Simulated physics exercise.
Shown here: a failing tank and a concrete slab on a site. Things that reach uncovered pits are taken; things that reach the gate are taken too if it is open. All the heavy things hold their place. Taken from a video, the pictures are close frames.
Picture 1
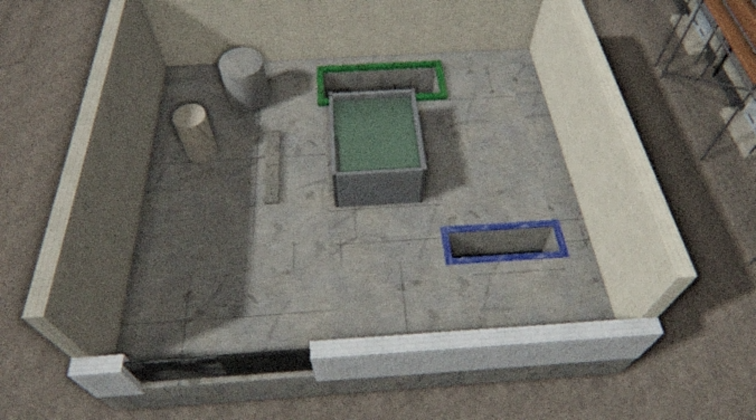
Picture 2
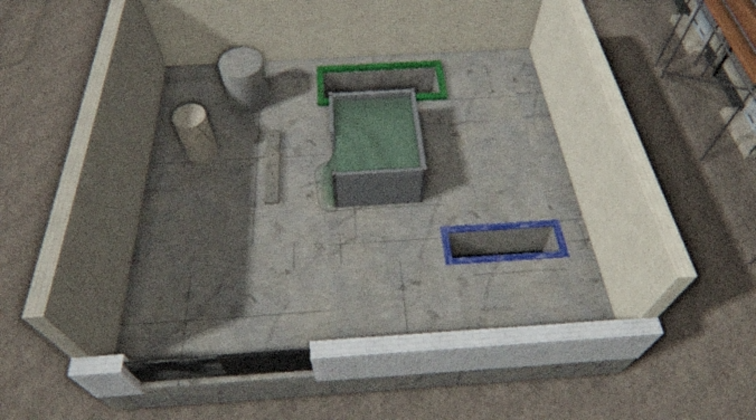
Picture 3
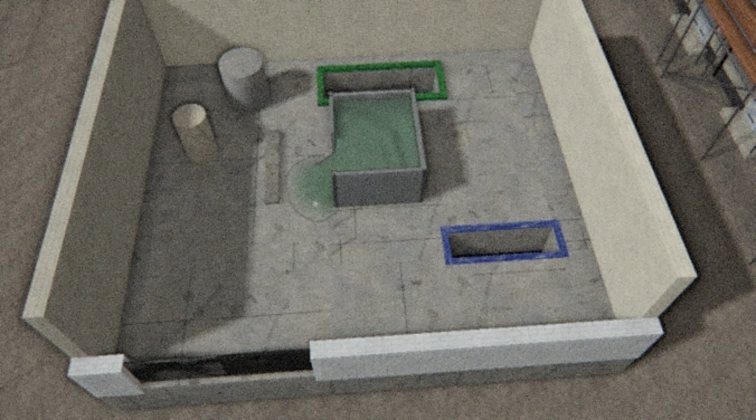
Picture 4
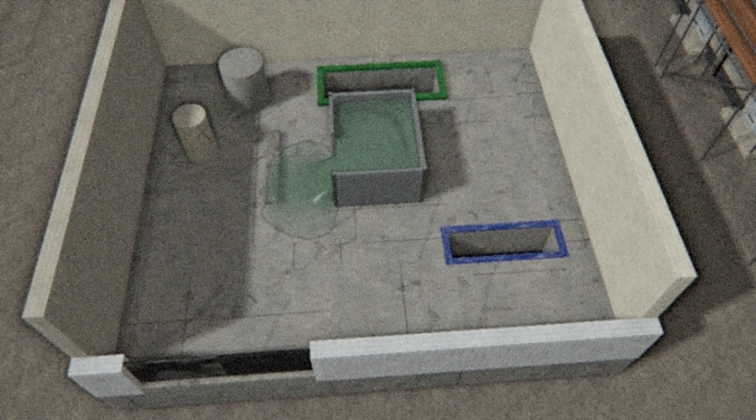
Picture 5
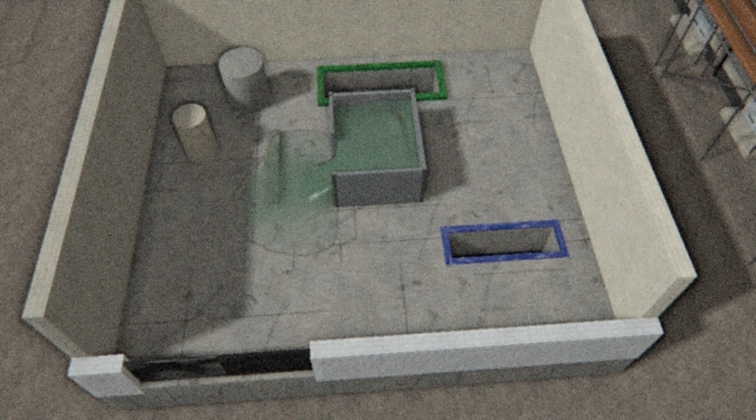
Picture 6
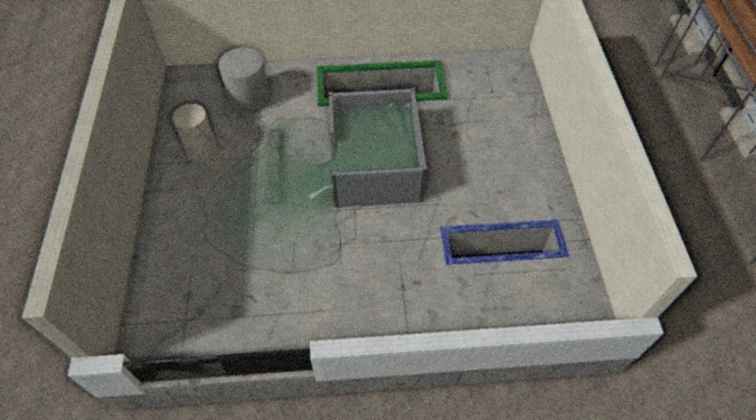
Greenish water pours from the left side of a grey tank and spreads across the concrete slab.
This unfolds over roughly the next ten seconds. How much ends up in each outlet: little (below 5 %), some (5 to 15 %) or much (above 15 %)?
Outlet by outlet: Gate - little, green pit - little, blue pit - some.
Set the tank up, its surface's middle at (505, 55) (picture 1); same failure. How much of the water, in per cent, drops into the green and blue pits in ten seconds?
The green pit gets 10 per cent and the blue pit 2 per cent.
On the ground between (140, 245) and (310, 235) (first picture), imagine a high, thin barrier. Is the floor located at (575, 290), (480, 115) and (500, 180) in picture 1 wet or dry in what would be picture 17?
Taken in turn, the three points are unsoaked, unsoaked and unsoaked.
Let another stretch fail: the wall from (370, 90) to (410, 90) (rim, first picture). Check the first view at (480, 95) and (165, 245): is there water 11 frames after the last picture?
Submerged, waterless.
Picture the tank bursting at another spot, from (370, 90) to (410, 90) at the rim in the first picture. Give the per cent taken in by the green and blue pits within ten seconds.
Lab note - share by pit: Green 60 %, blue 2 %.
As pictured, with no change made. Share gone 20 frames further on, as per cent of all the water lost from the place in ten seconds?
About 0 per cent.
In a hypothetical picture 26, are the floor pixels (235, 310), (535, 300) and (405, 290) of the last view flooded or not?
Taking them as listed, I'd call them soaked through, high and dry and high and dry.
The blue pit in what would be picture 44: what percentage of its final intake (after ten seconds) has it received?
Near 15 per cent, give or take.
A moment on, water covers 30 % of the floor; the gate 0 %, the green pit 0 %, the blue pit 0 %.
Next, water covers 40 % of the floor; the gate 0 %, the green pit 0 %, the blue pit 0 %.
Then, water covers 45 % of the floor; the gate 0 %, the green pit 0 %, the blue pit 0 %.
Later, water covers 70 % of the floor; the gate 0 %, the green pit 0 %, the blue pit 1 %.
In the end, water covers 90 % of the floor; the gate 0 %, the green pit 0 %, the blue pit 7 %.
